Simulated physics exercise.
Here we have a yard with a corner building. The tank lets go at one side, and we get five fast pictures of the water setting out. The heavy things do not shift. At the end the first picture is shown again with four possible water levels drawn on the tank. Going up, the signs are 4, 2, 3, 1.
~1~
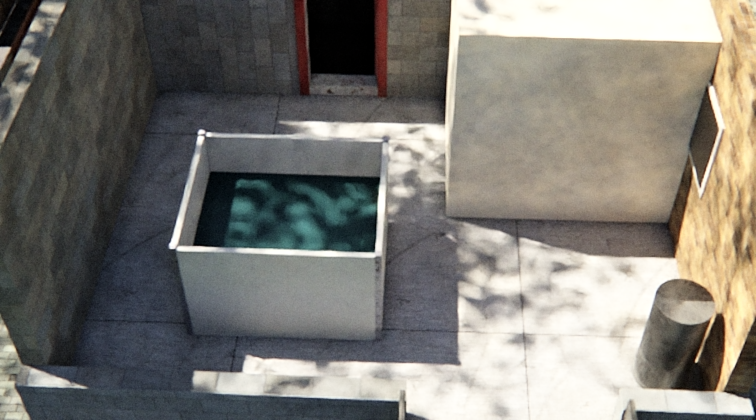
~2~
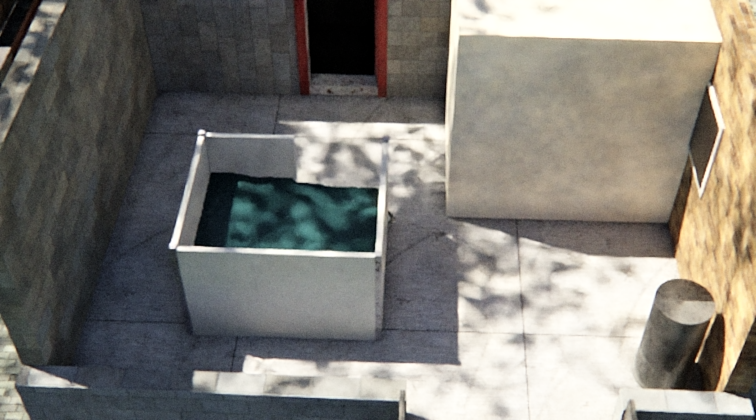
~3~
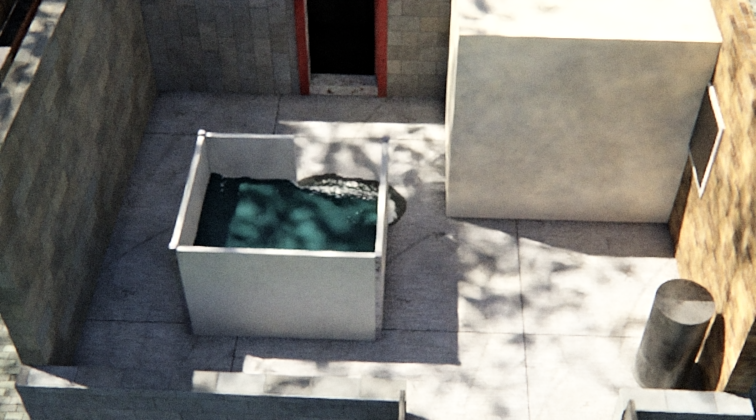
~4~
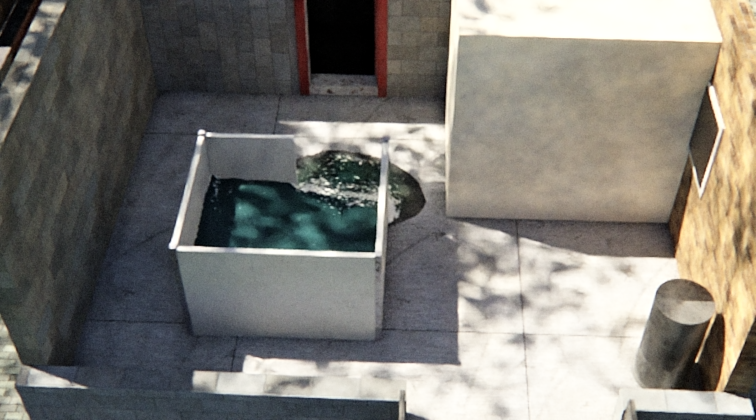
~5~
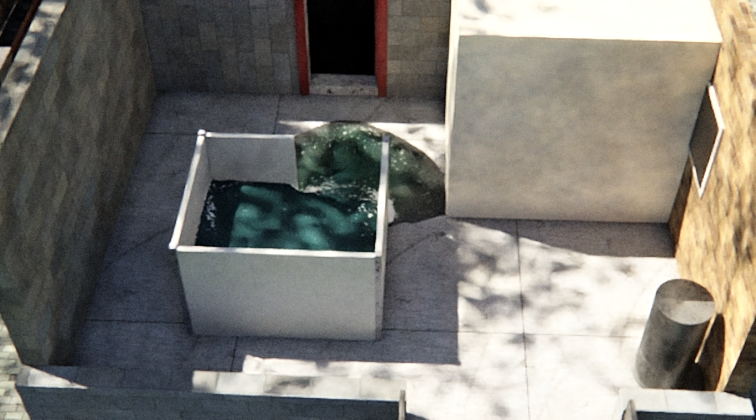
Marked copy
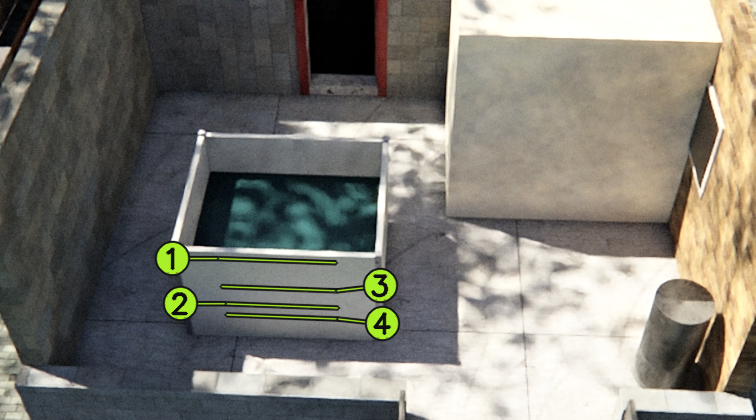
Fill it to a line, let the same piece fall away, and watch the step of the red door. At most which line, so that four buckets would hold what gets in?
Mark 4 just does it.
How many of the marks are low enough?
One of them.
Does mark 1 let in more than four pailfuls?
Yes, that goes wrong.
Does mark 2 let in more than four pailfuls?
Yes.
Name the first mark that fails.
2.
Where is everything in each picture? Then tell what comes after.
The first frame shows water in the tank at rest, its middle at (288, 226); foot of the red doorway at (344, 95); open gate at (514, 381).
In the second frame, water covers 1 % of the ground, its front hidden from here.
In the third frame, water covers 4 % of the ground, its front hidden from here.
The fourth frame shows front seen at (417, 198), 7 % of the ground wet.
The fifth frame shows front seen at (433, 177), 14 % of the ground wet.
On the marked copy, 1 at (276, 260); 2 at (281, 305); 3 at (279, 288); 4 at (282, 316); from the bottom up 4, 2, 3, 1.
With 1, dozens of bucketfuls pour in.
With 2, about 9 bucketfuls get in.
With 3, dozens of bucketfuls pour in.
With 4, a bucket or two gets in.
